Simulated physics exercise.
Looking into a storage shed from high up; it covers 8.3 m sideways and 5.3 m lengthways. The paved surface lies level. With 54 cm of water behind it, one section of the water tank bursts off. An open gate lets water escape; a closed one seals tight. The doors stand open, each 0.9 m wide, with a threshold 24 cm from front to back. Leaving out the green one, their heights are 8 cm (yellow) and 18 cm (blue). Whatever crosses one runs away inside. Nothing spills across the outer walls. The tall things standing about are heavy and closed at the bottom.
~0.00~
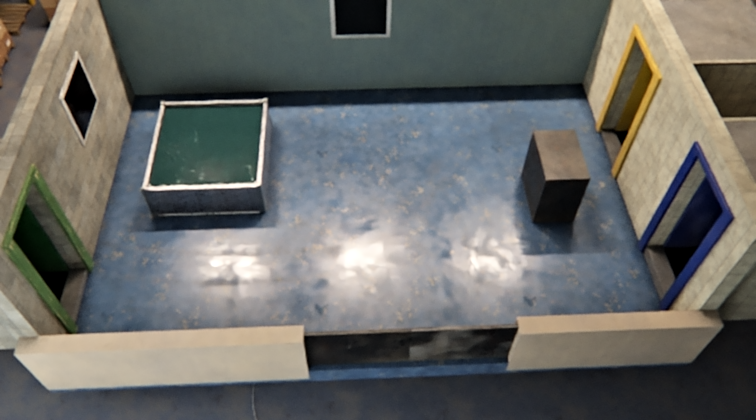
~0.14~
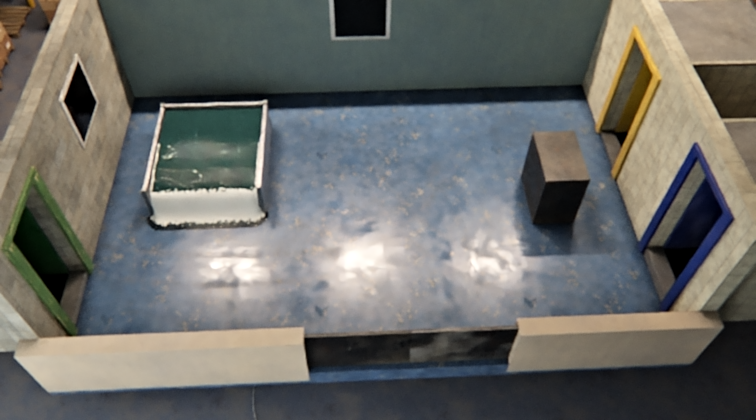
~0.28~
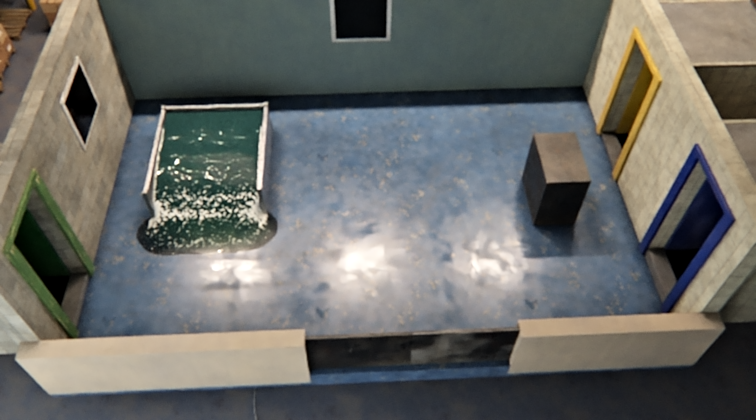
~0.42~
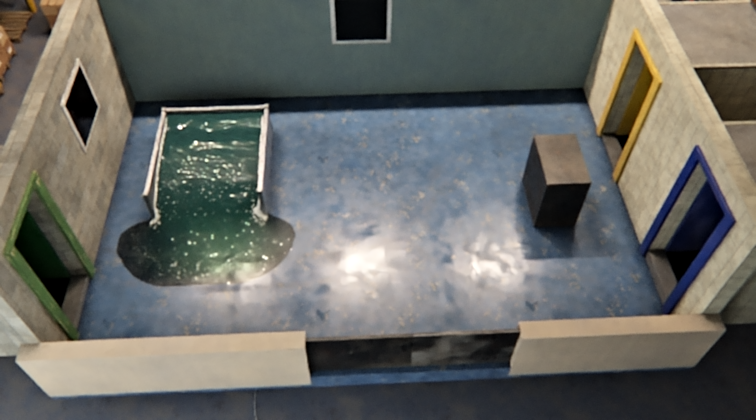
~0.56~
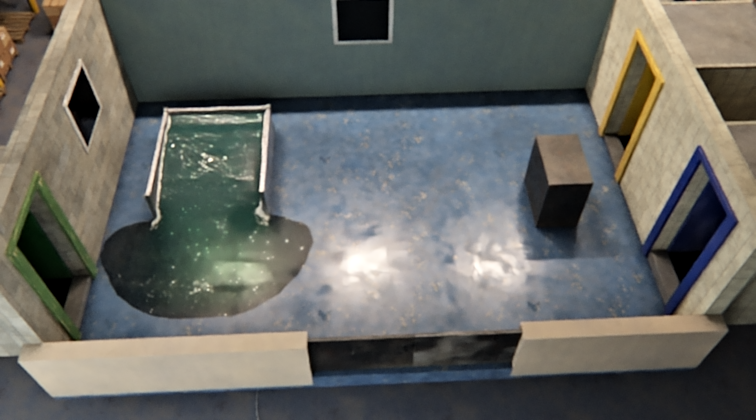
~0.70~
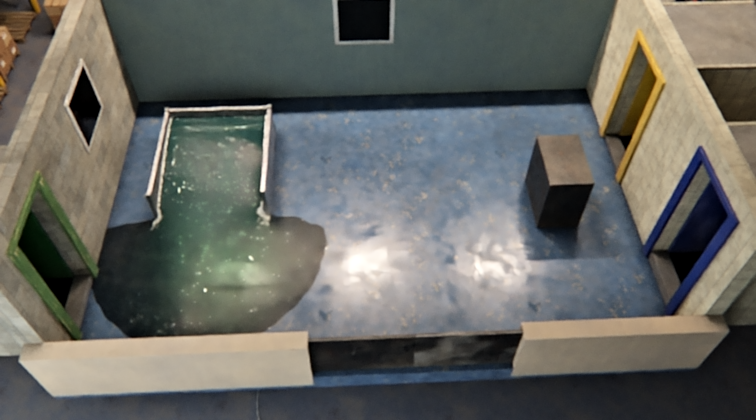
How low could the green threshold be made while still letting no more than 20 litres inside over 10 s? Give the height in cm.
About 15 cm.
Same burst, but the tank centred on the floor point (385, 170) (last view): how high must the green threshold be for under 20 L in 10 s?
Some 10.5 cm.
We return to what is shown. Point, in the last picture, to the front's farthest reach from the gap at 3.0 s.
Around (576, 349).
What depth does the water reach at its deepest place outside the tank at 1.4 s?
Up to some 32 cm.
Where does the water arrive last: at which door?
The yellow one.
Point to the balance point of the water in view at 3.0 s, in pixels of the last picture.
Near (228, 280).
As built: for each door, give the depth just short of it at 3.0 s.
In cm: Yellow 0, blue 0, green 20.
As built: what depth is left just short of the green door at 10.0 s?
Some 3.0 cm.
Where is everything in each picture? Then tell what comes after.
In the first frame, the water tank at (209, 146) is whole and still, 54 cm deep; the green door at (55, 260) is dry.
In the second frame, the gap is at (208, 206), the front 0.2 m out at (157, 224); the back of the water tank holds 54 cm.
In the third frame, the gap is at (209, 209), the front 0.7 m out at (201, 250); the back of the water tank holds 54 cm.
In the fourth frame, the front is at (157, 280), 1.2 m from the gap at (209, 211); 2.3 m2 of floor is wet, 54 cm left at the back.
In the fifth frame, the gap is at (211, 212), the front 1.7 m out at (170, 312); the back of the water tank holds 49 cm.
In the sixth frame, the gap is at (212, 212), the front 2.2 m out at a hidden place; the back of the water tank holds 45 cm; the green door at (60, 267), 2.3 m from the gap, is still 0.3 m from the nearest water.
After 1.4 s water covers 20 % of the floor, deepest (32 cm) near (71, 371); 10 cm at the green door, 0 litres in over its 12 cm threshold.
After 3.0 s water covers 30 % of the floor, deepest (22 cm) near (71, 371); 20 cm at the green door, 21 litres in over its 12 cm threshold.
After 10.0 s water covers 90 % of the floor, deepest (8 cm) near (587, 118); 3 cm at the green door, 37 litres in over its 12 cm threshold.
At the green door as built, the water arrived by 0.9 s and peaked near 22 cm at 2.6 s.
Run again over the same 10 s with other heights there, 34 litres in over 12.5 cm, 12 litres over 17 cm. The limit of 20 litres is kept from about 15 cm up.
